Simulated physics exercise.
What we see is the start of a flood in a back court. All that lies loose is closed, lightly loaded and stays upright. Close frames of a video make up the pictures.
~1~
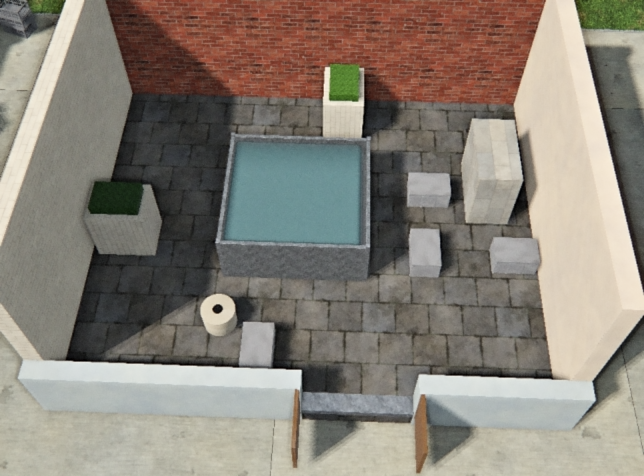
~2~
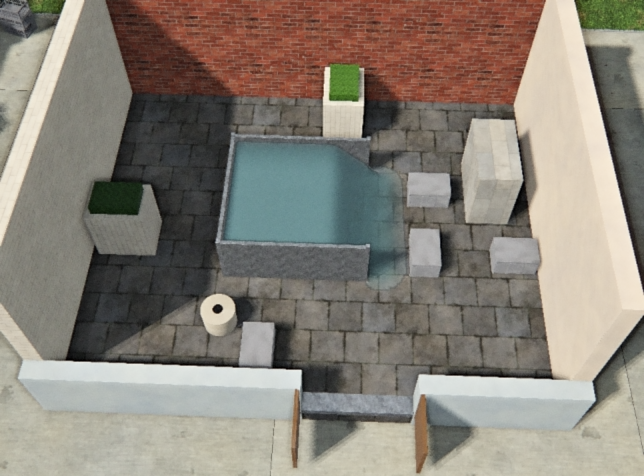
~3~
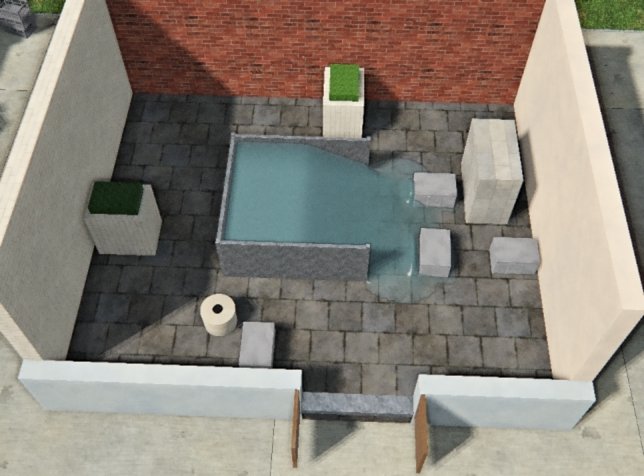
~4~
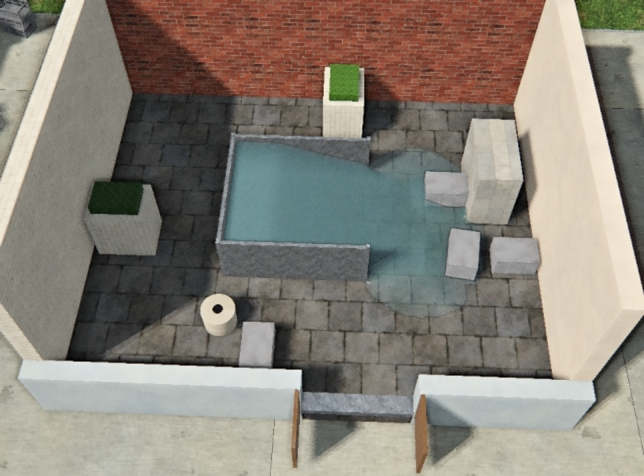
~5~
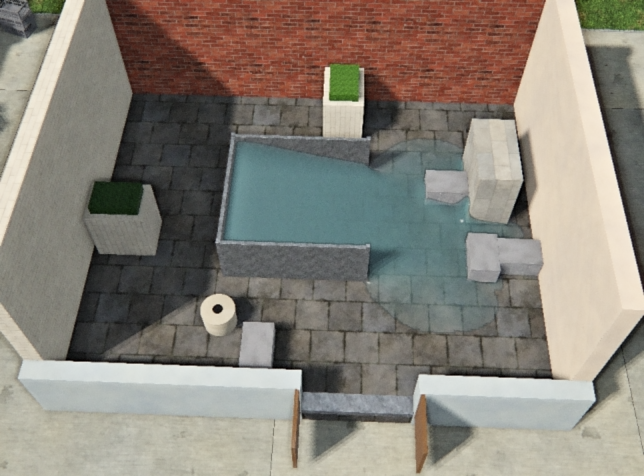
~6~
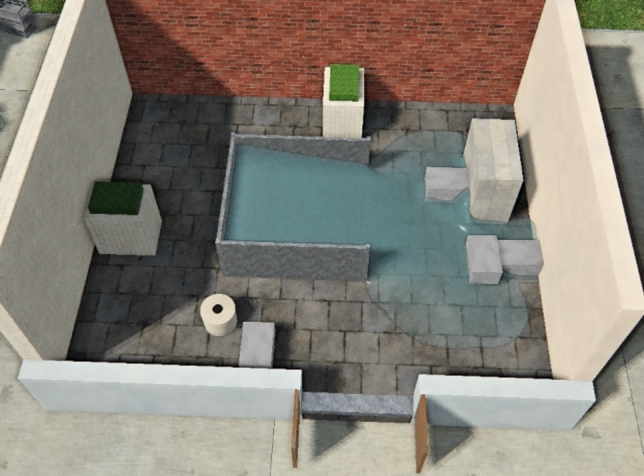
Walled back court with a raised pool, its right side opening and water spreading over paving, pushing two grey blocks rightward.
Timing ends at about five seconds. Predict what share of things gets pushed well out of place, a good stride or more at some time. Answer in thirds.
Two thirds or more.
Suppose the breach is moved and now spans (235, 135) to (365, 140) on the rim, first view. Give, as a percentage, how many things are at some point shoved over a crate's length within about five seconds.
Estimate: Roughly 40 per cent.
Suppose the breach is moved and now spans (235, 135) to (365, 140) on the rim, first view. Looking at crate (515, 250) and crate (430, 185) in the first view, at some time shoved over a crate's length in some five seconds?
In order: Covered the distance, covered the distance.
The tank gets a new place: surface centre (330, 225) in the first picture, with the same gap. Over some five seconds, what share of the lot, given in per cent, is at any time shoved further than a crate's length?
I'd estimate around 100 percent.
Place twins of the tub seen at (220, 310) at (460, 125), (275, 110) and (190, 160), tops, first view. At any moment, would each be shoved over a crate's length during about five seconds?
Per listing: Cleared out, largely stays, largely stays.
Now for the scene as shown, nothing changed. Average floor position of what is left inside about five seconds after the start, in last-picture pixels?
Mean position: About (192, 276).
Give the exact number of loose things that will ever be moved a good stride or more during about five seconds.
That gives 5.
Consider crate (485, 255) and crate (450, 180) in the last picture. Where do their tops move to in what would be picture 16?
I'd say around (484, 350) for the first and around (450, 97) for the second.
A moment on, 1 of 5 are well off their spots; 3 afloat.
Next, 3 of 5 are well off their spots; 2 afloat.
Later, 4 of 5 are well off their spots; 3 afloat.
In the end, 5 of 5 are well off their spots, and 5 have been at some point; 4 afloat.
